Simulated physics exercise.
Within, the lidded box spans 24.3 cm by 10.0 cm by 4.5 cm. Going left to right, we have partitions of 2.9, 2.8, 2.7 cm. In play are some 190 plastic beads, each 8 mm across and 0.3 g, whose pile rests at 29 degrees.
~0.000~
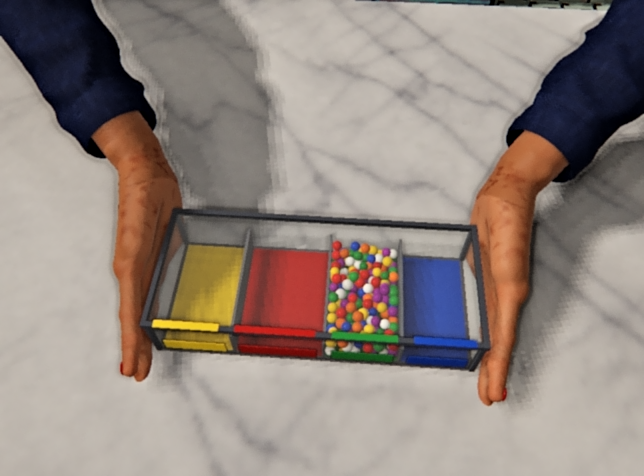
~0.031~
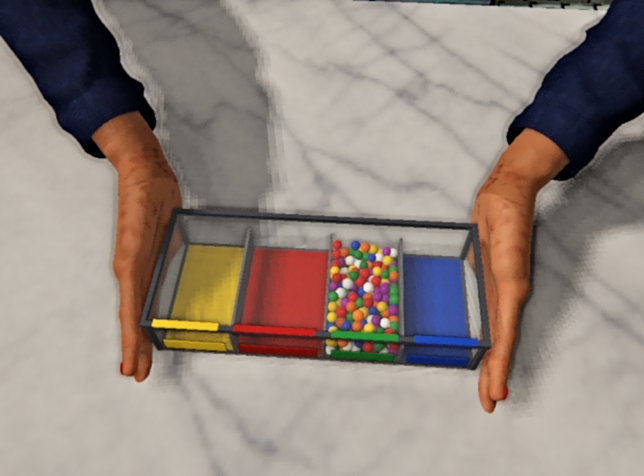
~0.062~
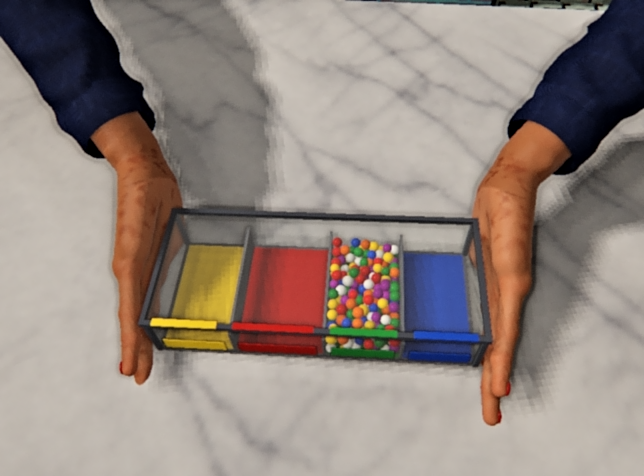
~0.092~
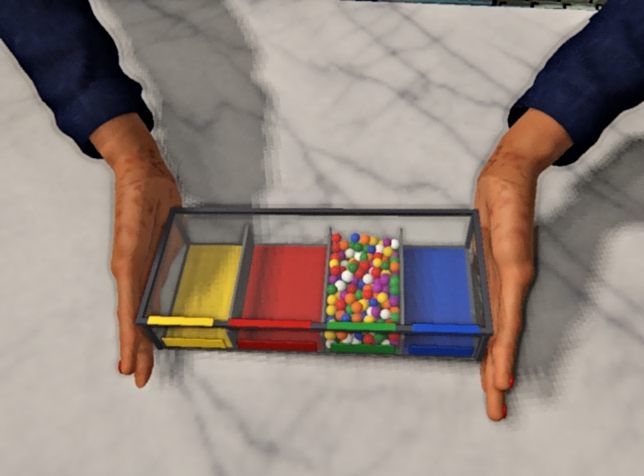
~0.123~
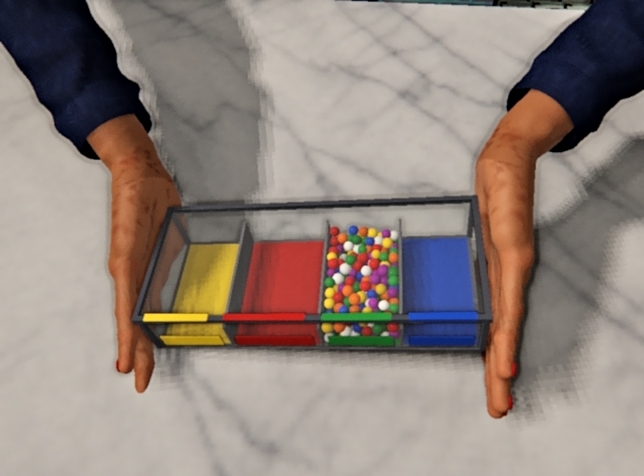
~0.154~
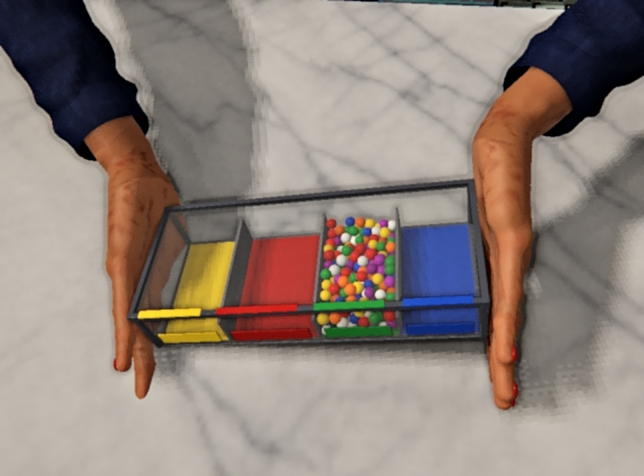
At the start, two hands hold a clear box by its ends above a marbled surface, its sections yellow, red, green and blue, with colourful beads filling the green one. The hands then tilt the box slightly, raising its right end, while the beads stay in the green section.
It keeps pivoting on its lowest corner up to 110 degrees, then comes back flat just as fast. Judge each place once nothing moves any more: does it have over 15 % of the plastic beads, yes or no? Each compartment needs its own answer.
Red: No, blue: No, green: Yes, yellow: Yes.
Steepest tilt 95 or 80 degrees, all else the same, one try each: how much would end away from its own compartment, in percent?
45 % and 40 %.
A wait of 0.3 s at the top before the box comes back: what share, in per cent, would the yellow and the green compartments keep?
You'd end up with yellow at 45 per cent and green at 50 per cent.
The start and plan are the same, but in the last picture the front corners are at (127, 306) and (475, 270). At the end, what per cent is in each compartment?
Red 15; blue 0; green 65; yellow 20.
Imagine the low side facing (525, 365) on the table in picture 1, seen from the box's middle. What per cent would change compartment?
Estimate: Some 70 per cent.
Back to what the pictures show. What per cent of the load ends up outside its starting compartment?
I'd put it at about 45 per cent.
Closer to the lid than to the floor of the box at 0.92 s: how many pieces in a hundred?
About 80 per cent.
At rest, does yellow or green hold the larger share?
The larger amount is in the green one.
After 0.92 s, tilt 110 degrees; red 10 %, green 65 %, yellow 25 %.
After 1.43 s, tilt 49 degrees; red 5 %, green 55 %, yellow 40 %.
After 2.00 s, tilt 0 degrees; red 5 %, green 55 %, yellow 40 %.
In the end, at 2.4 s, red 5 %, blue 0 %, green 55 %, yellow 40 %.
